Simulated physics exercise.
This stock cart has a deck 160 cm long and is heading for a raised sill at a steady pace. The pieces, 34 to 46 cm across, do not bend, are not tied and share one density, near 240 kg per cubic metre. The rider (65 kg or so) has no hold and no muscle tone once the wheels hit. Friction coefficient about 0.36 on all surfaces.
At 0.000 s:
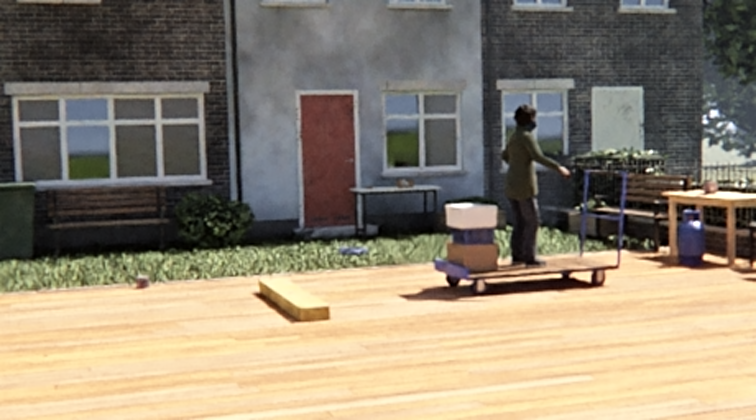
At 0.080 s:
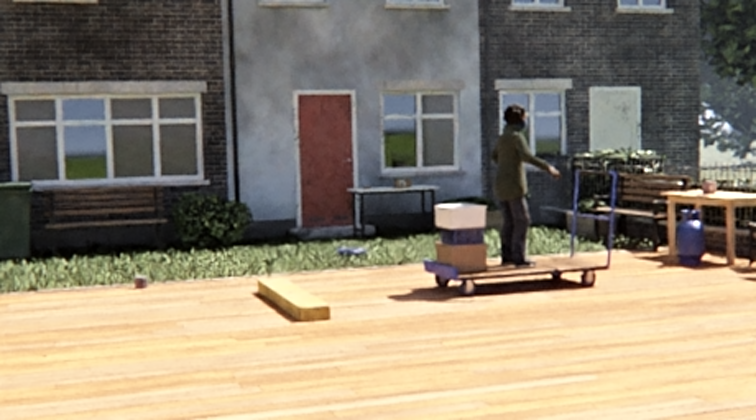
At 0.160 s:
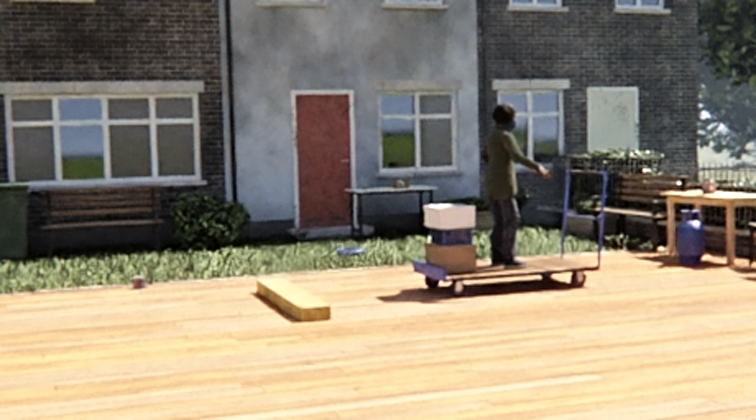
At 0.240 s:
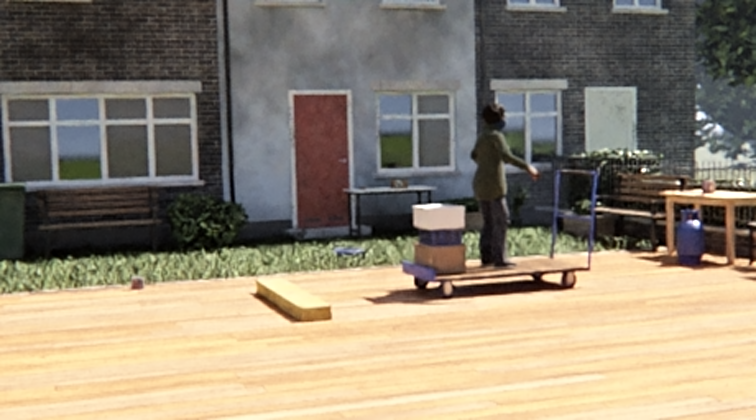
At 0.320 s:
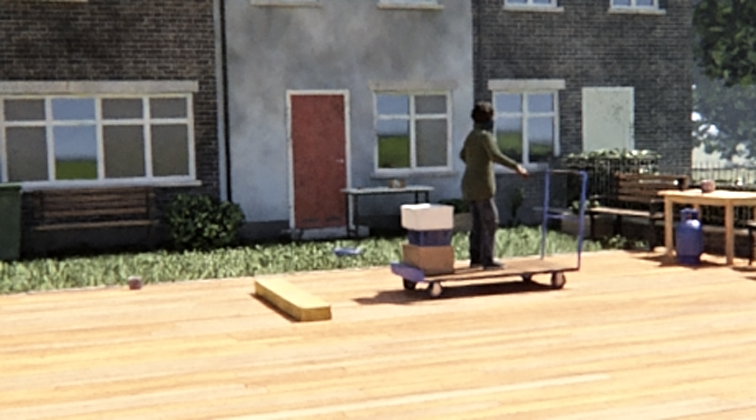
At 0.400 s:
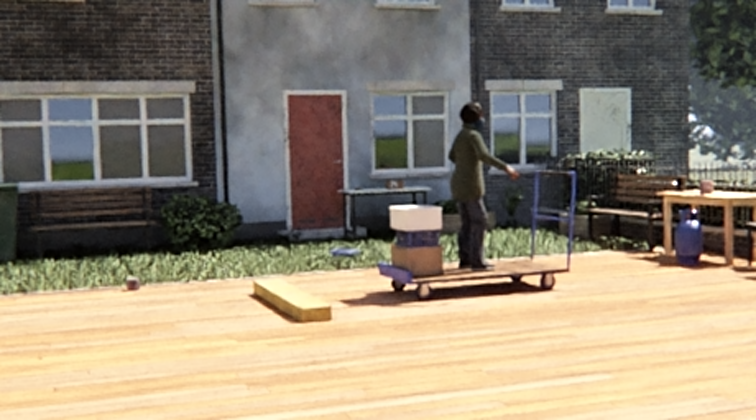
A person in a dark olive coat and dark trousers stands on a flat cart on a sunlit plank deck, seen from across the boards, with brick and grey houses behind. Stacked white, blue and brown boxes sit at the cart's left end, a yellow beam lies further left, and a red door stands beyond. The cart rolls steadily left, its rider facing away with one arm extended rightward, while the view shifts very slightly.
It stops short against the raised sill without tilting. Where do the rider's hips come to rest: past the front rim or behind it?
The rider's hips stay over the deck.
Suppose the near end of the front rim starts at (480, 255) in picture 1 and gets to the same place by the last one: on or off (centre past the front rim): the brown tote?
In that case brown on.
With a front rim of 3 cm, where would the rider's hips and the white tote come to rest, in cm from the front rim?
In that case hips 10 behind, white 80 past.
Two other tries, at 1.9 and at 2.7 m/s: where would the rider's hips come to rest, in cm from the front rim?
About 50 cm past and 50 cm past.
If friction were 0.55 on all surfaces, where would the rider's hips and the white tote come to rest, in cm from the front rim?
In that case hips 10 behind, white 120 past.
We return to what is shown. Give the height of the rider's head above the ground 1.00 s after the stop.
Some 60 cm up.
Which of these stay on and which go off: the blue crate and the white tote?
Blue off, white off.
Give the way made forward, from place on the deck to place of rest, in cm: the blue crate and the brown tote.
About: Blue 75, brown 5.
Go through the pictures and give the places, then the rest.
Hips (520, 184), blue crate (473, 234), rim corner (467, 277); 0 cm covered, 153 to go, in the first picture.
Hips (510, 184), blue crate (462, 234), rim corner (456, 277); 11 cm covered, 142 to go, in the second picture.
Hips (499, 184), blue crate (451, 235), rim corner (445, 278); 23 cm covered, 131 to go, in the third picture.
Hips (489, 184), blue crate (440, 235), rim corner (434, 279); 34 cm covered, 119 to go, in the fourth picture.
Hips (478, 184), blue crate (429, 236), rim corner (422, 280); 46 cm covered, 108 to go, in the fifth picture.
Hips (467, 185), blue crate (417, 237), rim corner (411, 281); 57 cm covered, 96 to go. Speed about 1.4 m/s, in the sixth picture.
After 1.07 s the deck stops.
After 1.32 s the rider's hips are 35 cm behind the rim, near (328, 209) in the last picture's view.
After 1.62 s the rider's hips are 5 cm behind the rim, near (298, 239) in the last picture's view.
After 2.07 s the rider's hips are 10 cm behind the rim, near (303, 240) in the last picture's view.
At rest, 3.8 s, past the rim, white tote and blue crate; behind it, brown tote and the rider's hips.
